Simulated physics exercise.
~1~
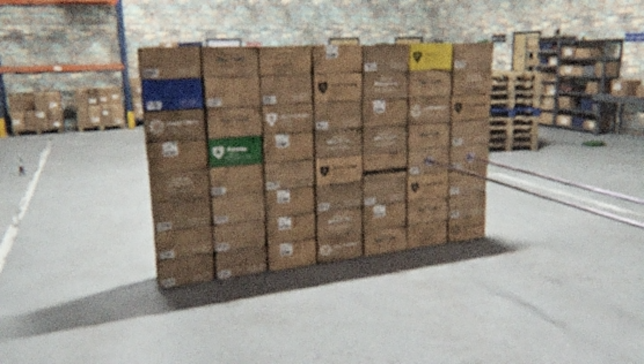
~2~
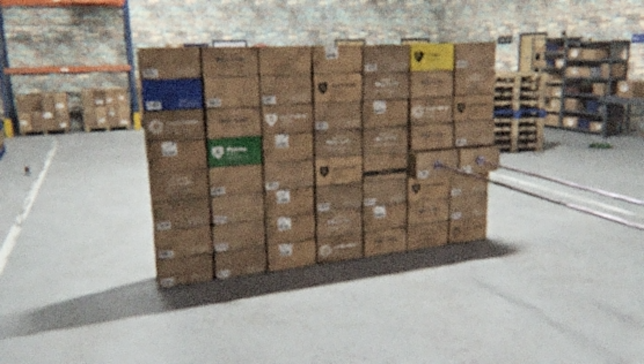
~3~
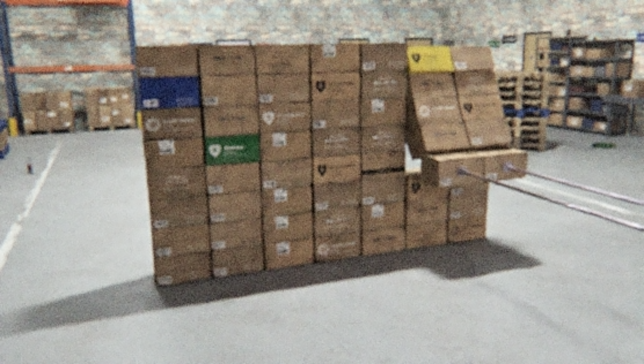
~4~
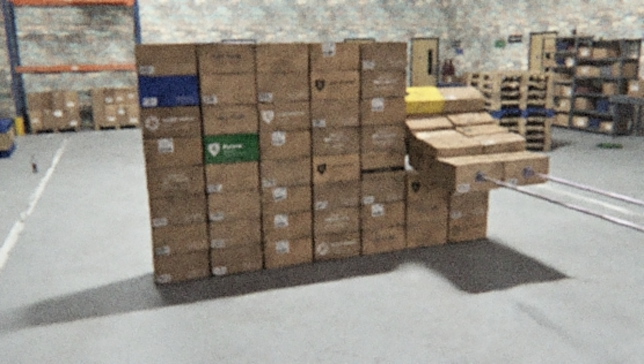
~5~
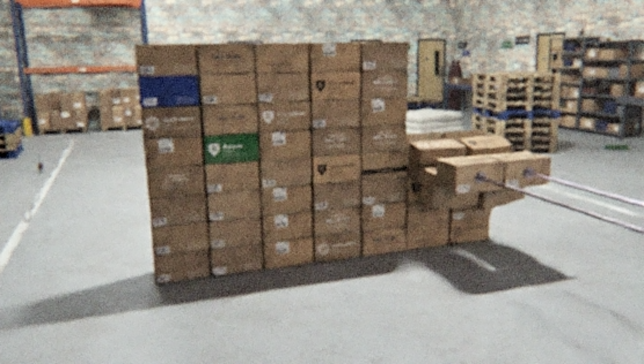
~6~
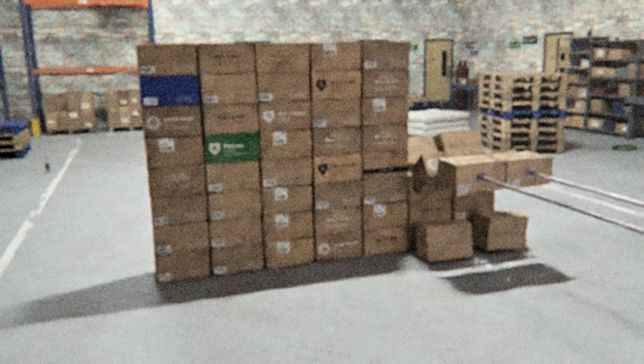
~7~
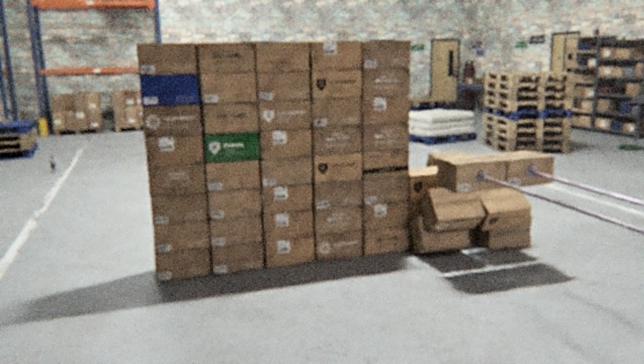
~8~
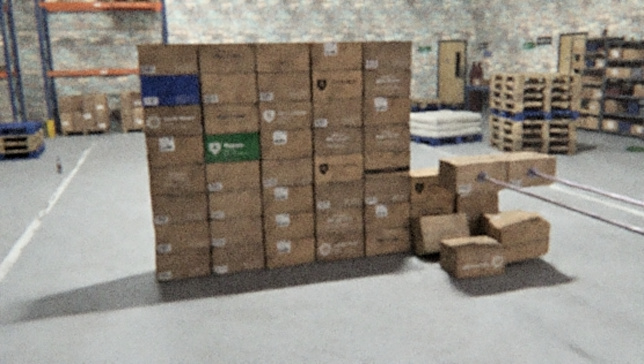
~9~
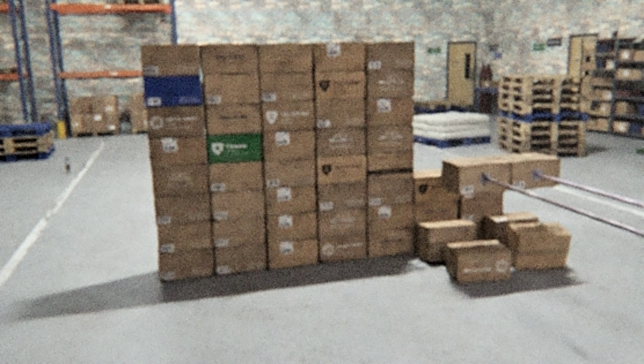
Wall of cardboard cartons losing its upper right corner as rods draw two boxes out rightward, leaving tumbled cartons on the floor.
